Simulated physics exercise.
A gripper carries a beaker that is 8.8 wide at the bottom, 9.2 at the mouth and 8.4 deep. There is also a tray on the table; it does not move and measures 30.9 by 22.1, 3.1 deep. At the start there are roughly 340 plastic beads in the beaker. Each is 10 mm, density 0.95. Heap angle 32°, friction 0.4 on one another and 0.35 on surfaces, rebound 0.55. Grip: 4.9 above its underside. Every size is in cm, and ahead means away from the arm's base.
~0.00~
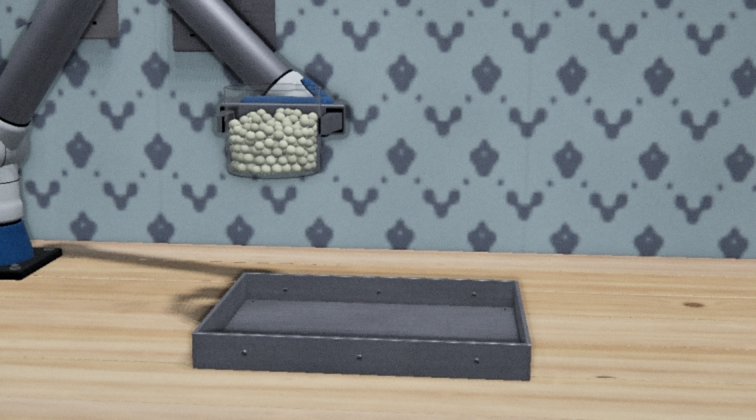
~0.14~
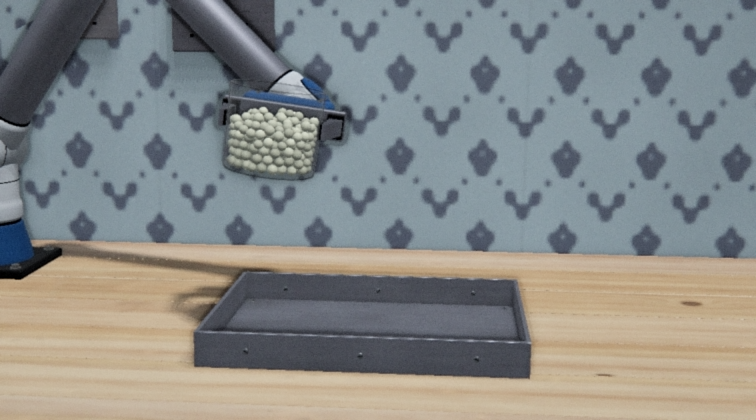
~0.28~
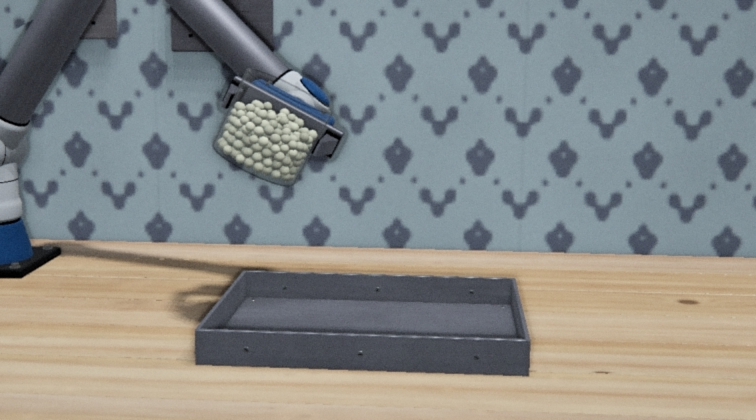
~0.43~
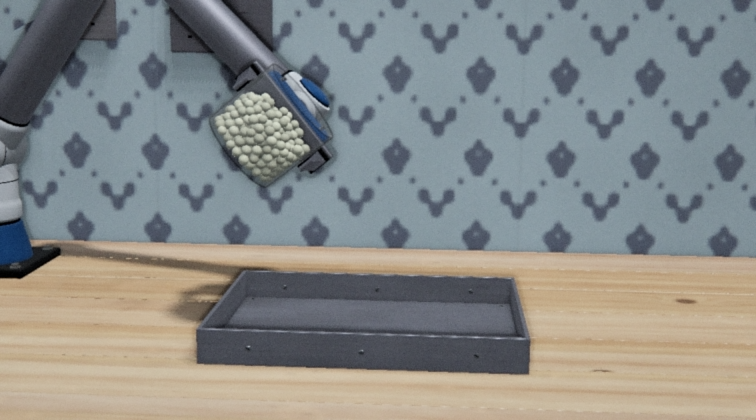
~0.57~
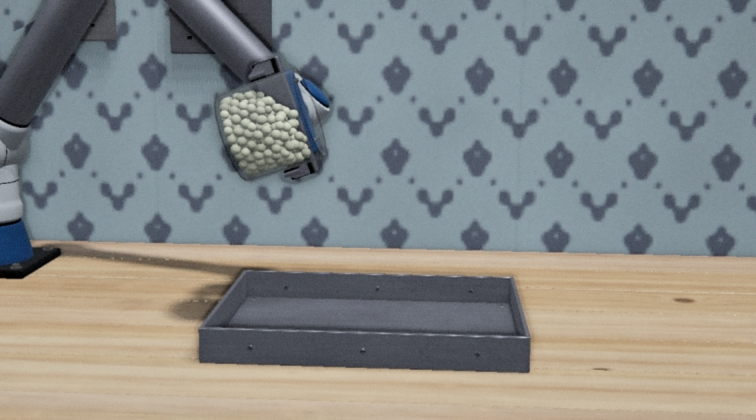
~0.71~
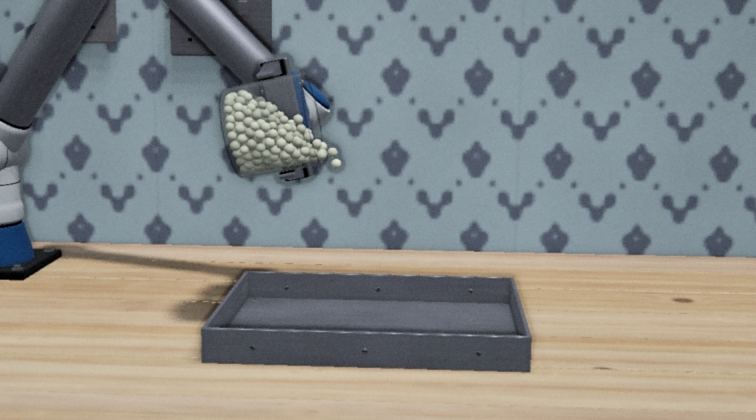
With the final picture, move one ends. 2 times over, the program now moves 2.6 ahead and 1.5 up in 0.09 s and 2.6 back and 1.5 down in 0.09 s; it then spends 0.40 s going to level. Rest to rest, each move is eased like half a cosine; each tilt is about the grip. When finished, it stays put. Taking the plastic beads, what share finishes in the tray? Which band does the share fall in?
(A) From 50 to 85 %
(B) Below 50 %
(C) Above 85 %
Option A: From 50 to 85 %.
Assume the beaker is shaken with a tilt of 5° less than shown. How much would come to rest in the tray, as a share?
Some 60 %.
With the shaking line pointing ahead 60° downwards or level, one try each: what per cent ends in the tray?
You'd get about 20 per cent with the first setting and about 65 per cent with the second.
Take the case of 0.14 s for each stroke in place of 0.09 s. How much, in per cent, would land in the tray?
It would come to around 45 %.
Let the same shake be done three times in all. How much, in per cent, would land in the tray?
In that case it would be near 75 percent.
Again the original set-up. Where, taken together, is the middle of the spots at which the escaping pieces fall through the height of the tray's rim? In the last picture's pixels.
Estimated centre near (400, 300) in pixels.
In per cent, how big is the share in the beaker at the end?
30 %.
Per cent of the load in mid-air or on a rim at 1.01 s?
11 per cent.
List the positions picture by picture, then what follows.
The first frame shows beaker middle at (273, 131), level; upper third of the load around (272, 127), from x 235 to 315, top at y 115; 343 in the beaker.
The second frame shows beaker middle at (273, 131), tilted 7° forward; upper third of the load around (269, 127), from x 230 to 315, top at y 110.
The third frame shows beaker middle at (271, 129), tilted 27° forward; upper third of the load around (259, 122), from x 220 to 310, top at y 105.
The fourth frame shows beaker middle at (270, 128), tilted 51° forward; upper third of the load around (253, 116), from x 220 to 305, top at y 95.
The fifth frame shows beaker middle at (270, 126), tilted 71° forward; upper third of the load around (252, 112), from x 225 to 305, top at y 95.
The sixth frame shows beaker middle at (271, 126), tilted 78° forward; upper third of the load around (251, 116), from x 230 to 335, top at y 95; 342 in the beaker, 1 in flight or on a rim.
After 1.01 s, tilted 78° forward, highest piece 23 above the table; 184 in the beaker, 121 in the tray, 38 in flight or on a rim.
After 1.32 s, tilted 25° forward, highest piece 23 above the table; 231 in the tray, 106 in the beaker, 5 on the table or floor, 1 in flight or on a rim.
After 1.67 s, level, highest piece 21 above the table; 232 in the tray, 106 in the beaker, 5 on the table or floor.
After 2.72 s, level, highest piece 21 above the table; 232 in the tray, 106 in the beaker, 5 on the table or floor.
At rest, 232 in the tray, 106 in the beaker, 5 on the table or floor. That is 68 % in the tray.
